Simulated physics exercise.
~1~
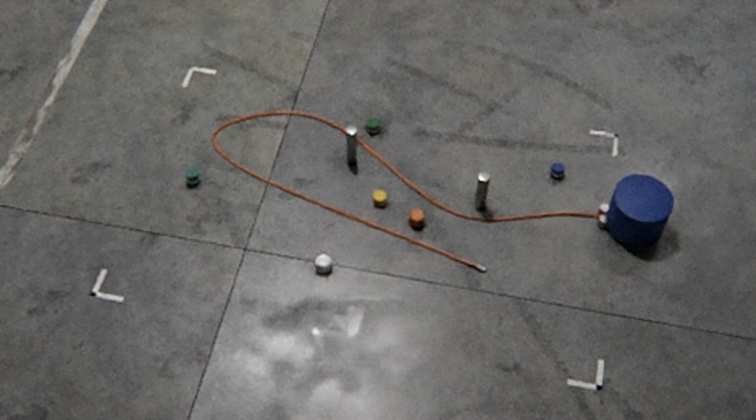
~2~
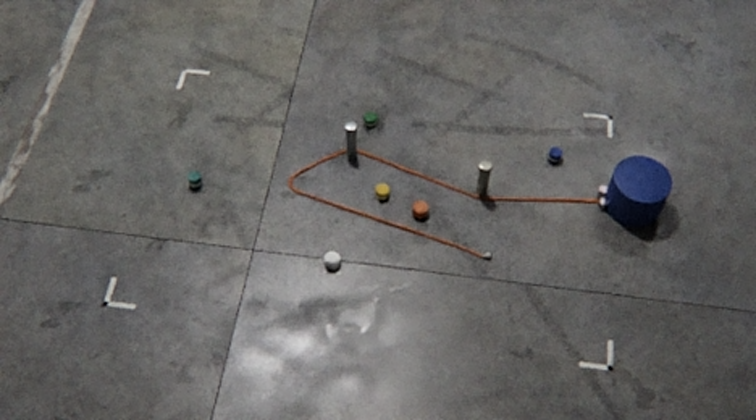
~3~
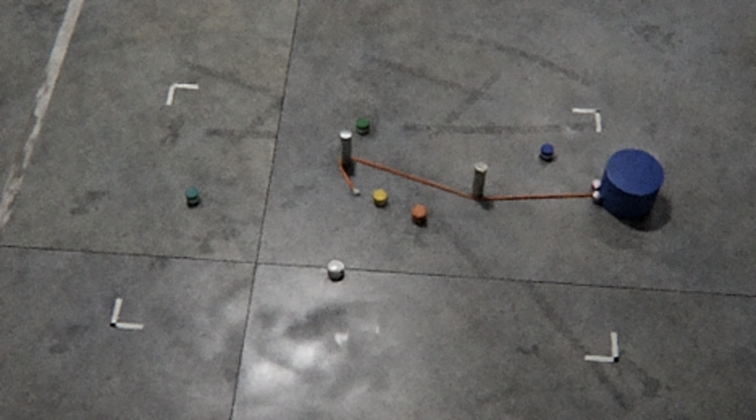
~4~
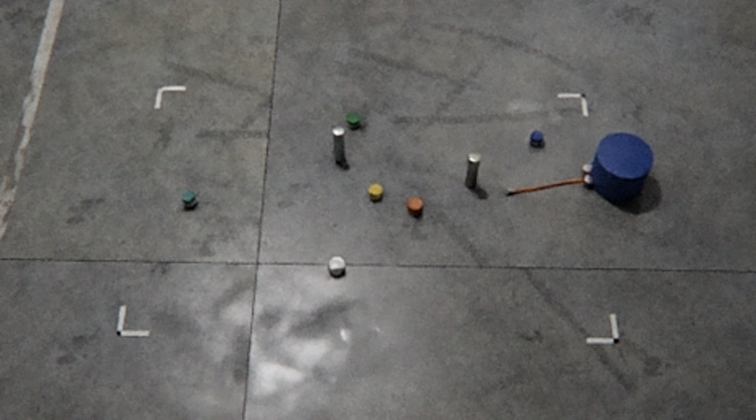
On a concrete floor, a blue machine reels in its orange cord past two posts.
